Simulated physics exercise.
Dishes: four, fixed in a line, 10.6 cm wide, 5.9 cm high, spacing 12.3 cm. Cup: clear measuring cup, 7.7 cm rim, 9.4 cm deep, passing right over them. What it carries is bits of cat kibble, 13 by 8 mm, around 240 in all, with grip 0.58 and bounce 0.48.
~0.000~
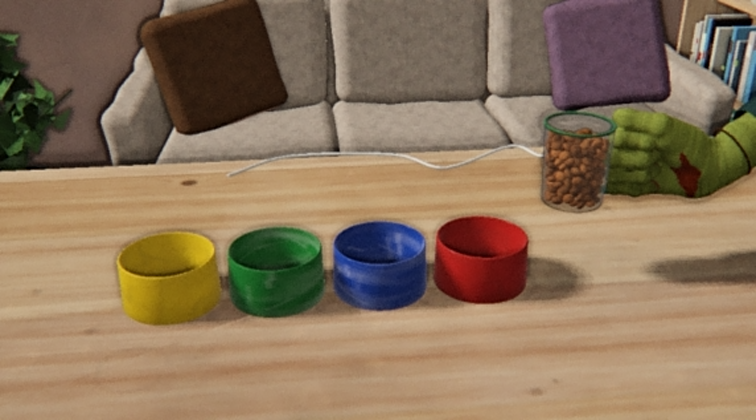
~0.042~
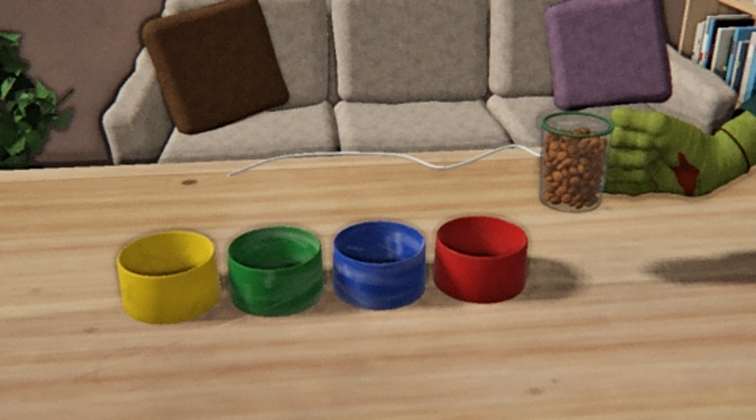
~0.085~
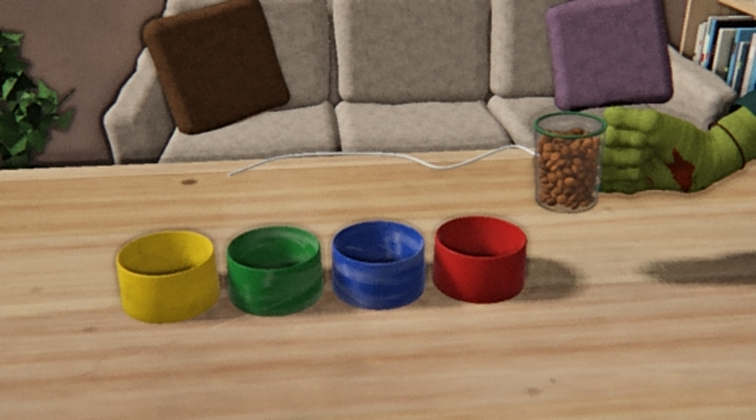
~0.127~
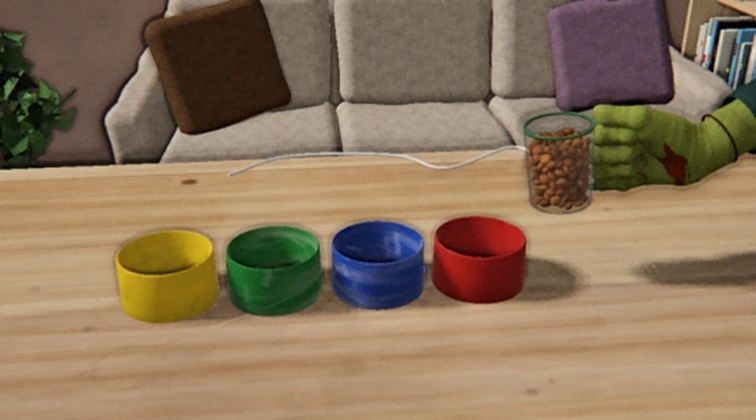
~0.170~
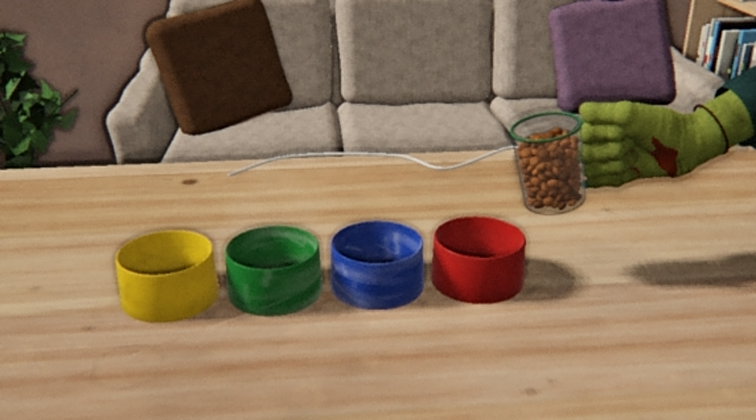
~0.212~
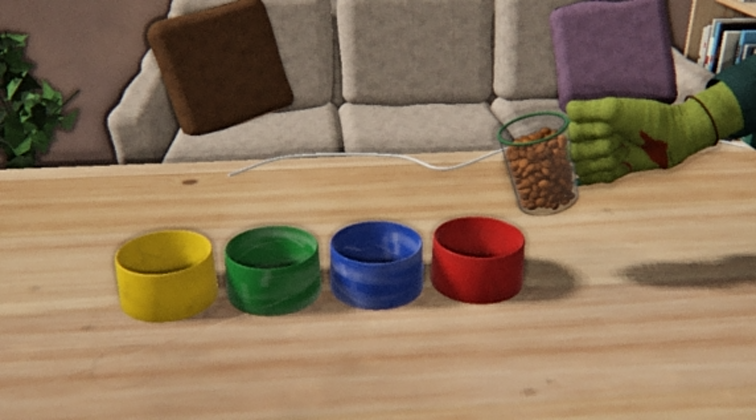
Green costumed hand moving a clear cup of brown kibble slowly left and tilting it slightly, behind four colourful dishes on a wooden table.
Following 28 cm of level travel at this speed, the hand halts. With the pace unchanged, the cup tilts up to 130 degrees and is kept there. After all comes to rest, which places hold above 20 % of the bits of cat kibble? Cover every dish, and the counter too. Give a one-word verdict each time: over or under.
In the end red: I think it's going to gather a fifth or less of the pieces; blue: I think it's going to gather a fifth or less of the pieces; green: I think it's going to gather in excess of a fifth of the pieces; yellow: I think it's going to gather a fifth or less of the pieces; counter: I think it's going to gather a fifth or less of the pieces.
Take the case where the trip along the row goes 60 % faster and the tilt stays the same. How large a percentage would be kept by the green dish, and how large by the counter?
In that case: Green 100, and counter 0.
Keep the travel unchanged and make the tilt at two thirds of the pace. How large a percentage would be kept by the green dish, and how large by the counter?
It would be green 100 and counter 0.
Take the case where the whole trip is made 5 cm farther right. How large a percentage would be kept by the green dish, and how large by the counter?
Shares would be green 10 and counter 40.
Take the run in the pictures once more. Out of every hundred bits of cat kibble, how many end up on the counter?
Roughly 0 percent.
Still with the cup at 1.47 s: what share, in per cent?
Estimate: Some 0 %.
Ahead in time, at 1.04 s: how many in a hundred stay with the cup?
Roughly 90 per cent, I'd say.
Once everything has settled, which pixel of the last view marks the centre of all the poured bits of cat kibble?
Approximately (276, 273) in the last view.
After 0.71 s, tilt 70 degrees; cup holds 100 %.
After 1.04 s, tilt 106 degrees; cup holds 90 %, green 5 %.
Then, at 1.47 s, tilt 130 degrees; cup holds 0 %, green 100 %.
At rest (1.8 s), red 0 %, blue 0 %, green 100 %, yellow 0 %, counter 0 %.
